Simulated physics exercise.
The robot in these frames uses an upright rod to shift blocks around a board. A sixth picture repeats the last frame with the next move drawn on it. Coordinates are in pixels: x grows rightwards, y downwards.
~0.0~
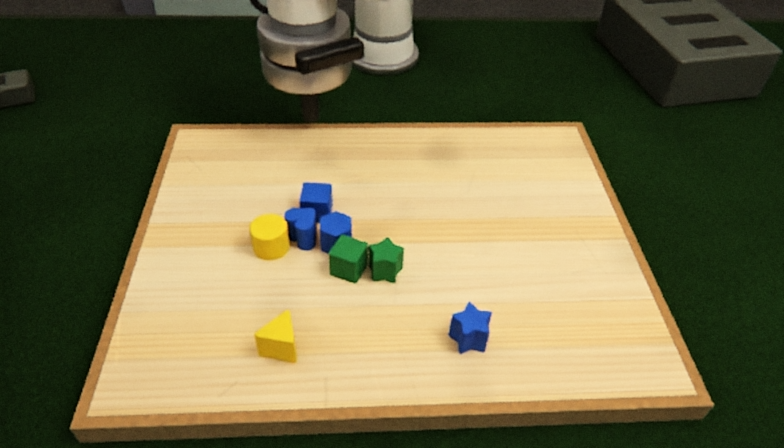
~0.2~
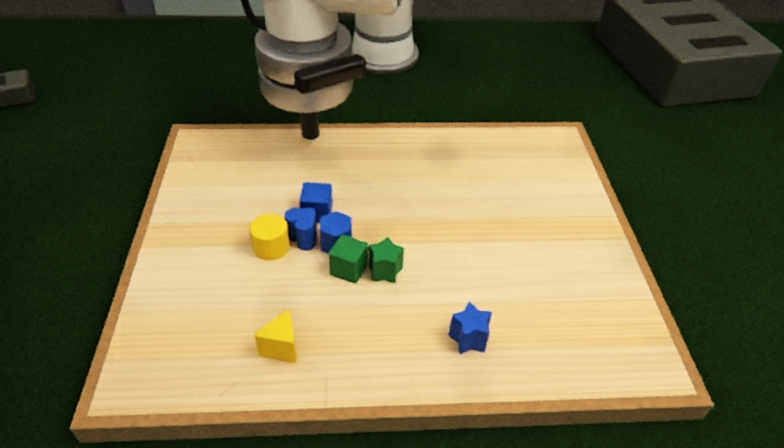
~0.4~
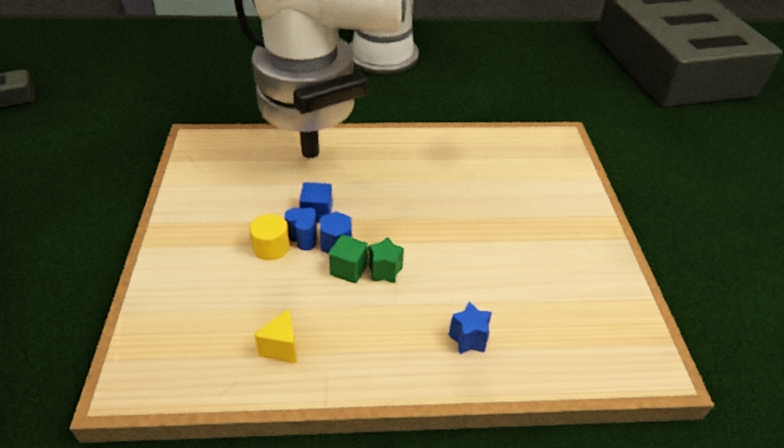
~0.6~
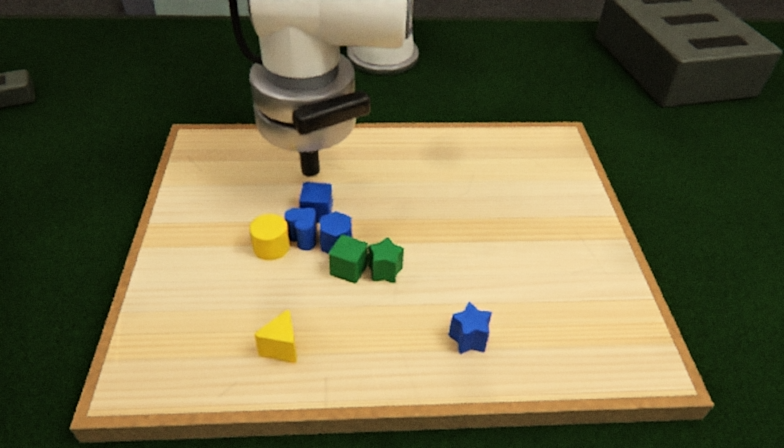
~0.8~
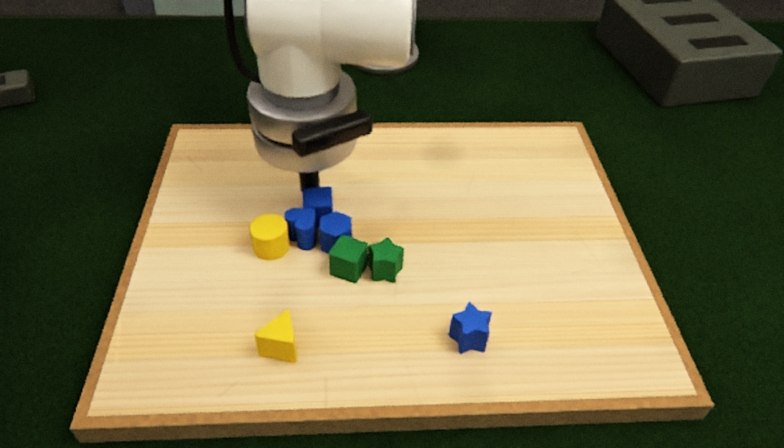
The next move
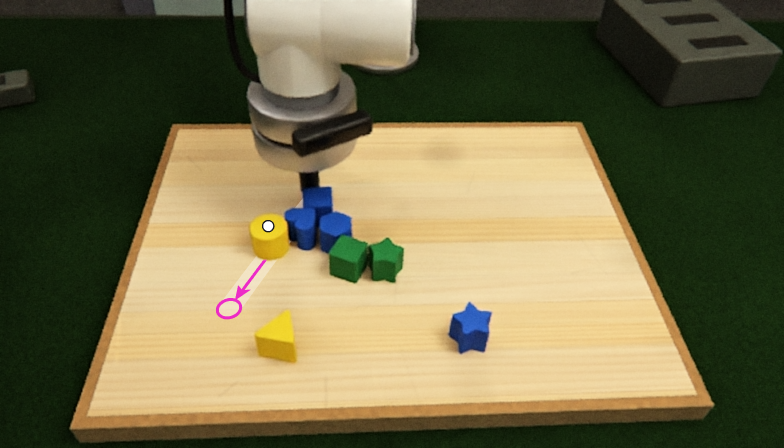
At the start, a robot's upright rod hovers near the far edge of a wooden board holding scattered blue, green and yellow blocks. The rod moves steadily toward the viewer while the blocks stay still. It reaches the blue square, which shifts very slightly, the other blocks remaining in place.
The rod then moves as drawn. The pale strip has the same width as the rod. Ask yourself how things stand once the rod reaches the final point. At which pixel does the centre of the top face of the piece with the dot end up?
Most likely (190, 292).
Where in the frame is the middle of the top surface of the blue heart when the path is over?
The middle of the upper face of the blue heart will lie at about (301, 230) in the picture.
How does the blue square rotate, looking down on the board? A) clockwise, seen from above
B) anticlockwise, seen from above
B.
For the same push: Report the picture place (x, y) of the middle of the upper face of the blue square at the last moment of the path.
Just about (314, 209).
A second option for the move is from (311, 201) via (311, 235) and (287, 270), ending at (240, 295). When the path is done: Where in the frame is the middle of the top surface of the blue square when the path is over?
I predict (327, 236).
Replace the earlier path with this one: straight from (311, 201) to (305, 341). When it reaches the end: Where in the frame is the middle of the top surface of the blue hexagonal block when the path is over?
It should be at (368, 244) by then.
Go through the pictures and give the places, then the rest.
Lower end of the rod (311, 119), tops of blocks, yellow cylinder (268, 226), blue heart (301, 217), blue square (316, 192), blue hexagonal block (336, 223), in the first picture.
Rod (311, 136), blocks as before, in the second picture.
Rod (311, 154), blocks as before, in the third picture.
Rod (311, 172), blocks as before, in the fourth picture.
Rod (310, 191), yellow cylinder (268, 226), blue heart (301, 217), blue square (317, 196), blue hexagonal block (336, 223), in the fifth picture.
The drawn path runs in a line from (311, 201) to (229, 309); the dot is on the yellow cylinder.
What follows on the original path. One third of the way, rod (284, 223); yellow cylinder (264, 230); blue heart (301, 230), turned 40° clockwise; blue square (314, 209), turned 65° anticlockwise; blue hexagonal block (339, 225).
Two thirds of the way, rod (256, 259); yellow cylinder (229, 265); blue heart (301, 230), turned 40° clockwise; blue square (314, 209), turned 65° anticlockwise; blue hexagonal block (339, 225).
At the end, rod (226, 298); yellow cylinder (190, 292); blue heart (301, 230), turned 40° clockwise; blue square (314, 209), turned 65° anticlockwise; blue hexagonal block (339, 225).
